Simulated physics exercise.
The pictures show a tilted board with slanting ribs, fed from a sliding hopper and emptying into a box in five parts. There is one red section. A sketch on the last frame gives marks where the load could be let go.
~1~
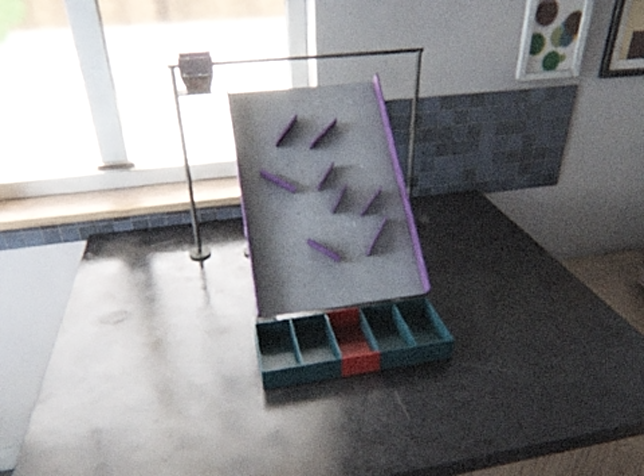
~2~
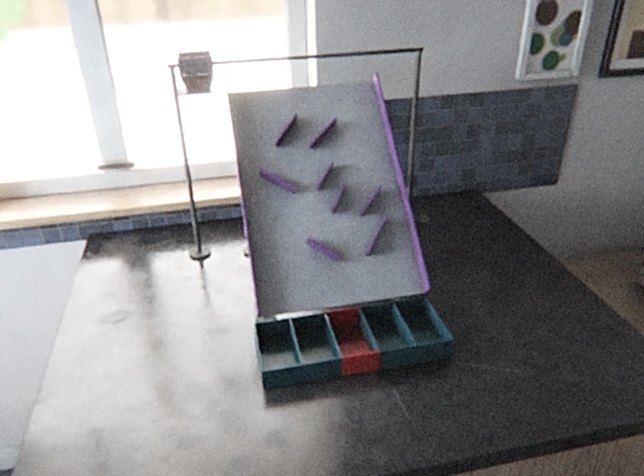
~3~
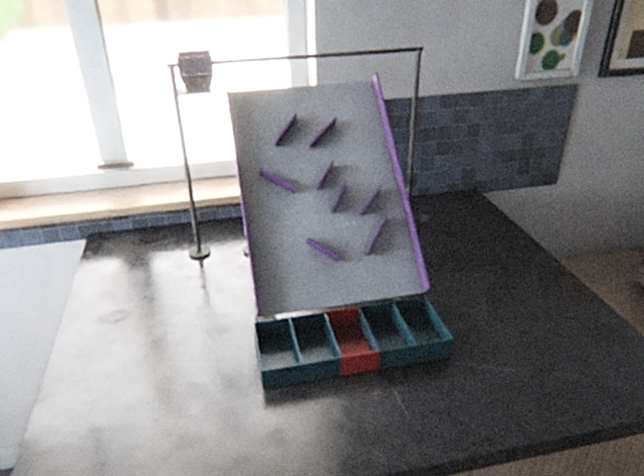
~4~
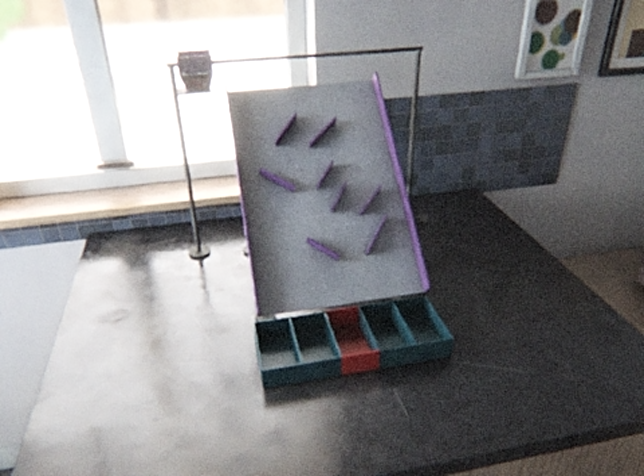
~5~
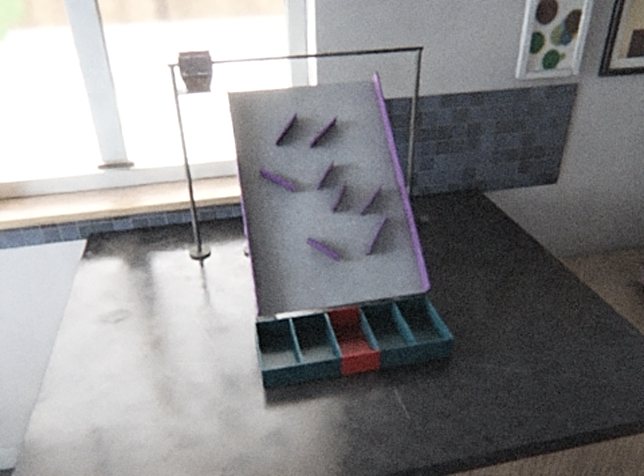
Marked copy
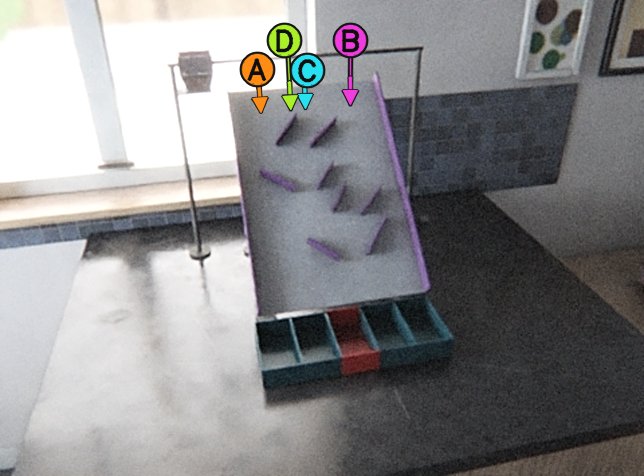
Nothing moves as a tilted board with purple ribs stands above a five-part box.
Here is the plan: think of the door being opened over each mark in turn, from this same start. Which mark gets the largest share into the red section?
B is best.
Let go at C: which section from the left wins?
It is the fourth one.
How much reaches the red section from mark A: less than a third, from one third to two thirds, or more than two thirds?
Mark A gives less than a third.
On the marked copy, mark A meets the board at (260, 107); mark B meets the board at (350, 99); mark C meets the board at (305, 103); mark D meets the board at (290, 104).
With A, a small share in the red section, close to two thirds in other sections, close to a quarter held on the board.
With B, close to a third in the red section, close to two thirds in other sections.
With C, a small share in the red section, close to half in other sections, close to a third held on the board.
With D, a small share in the red section, close to half in other sections, close to a third held on the board.
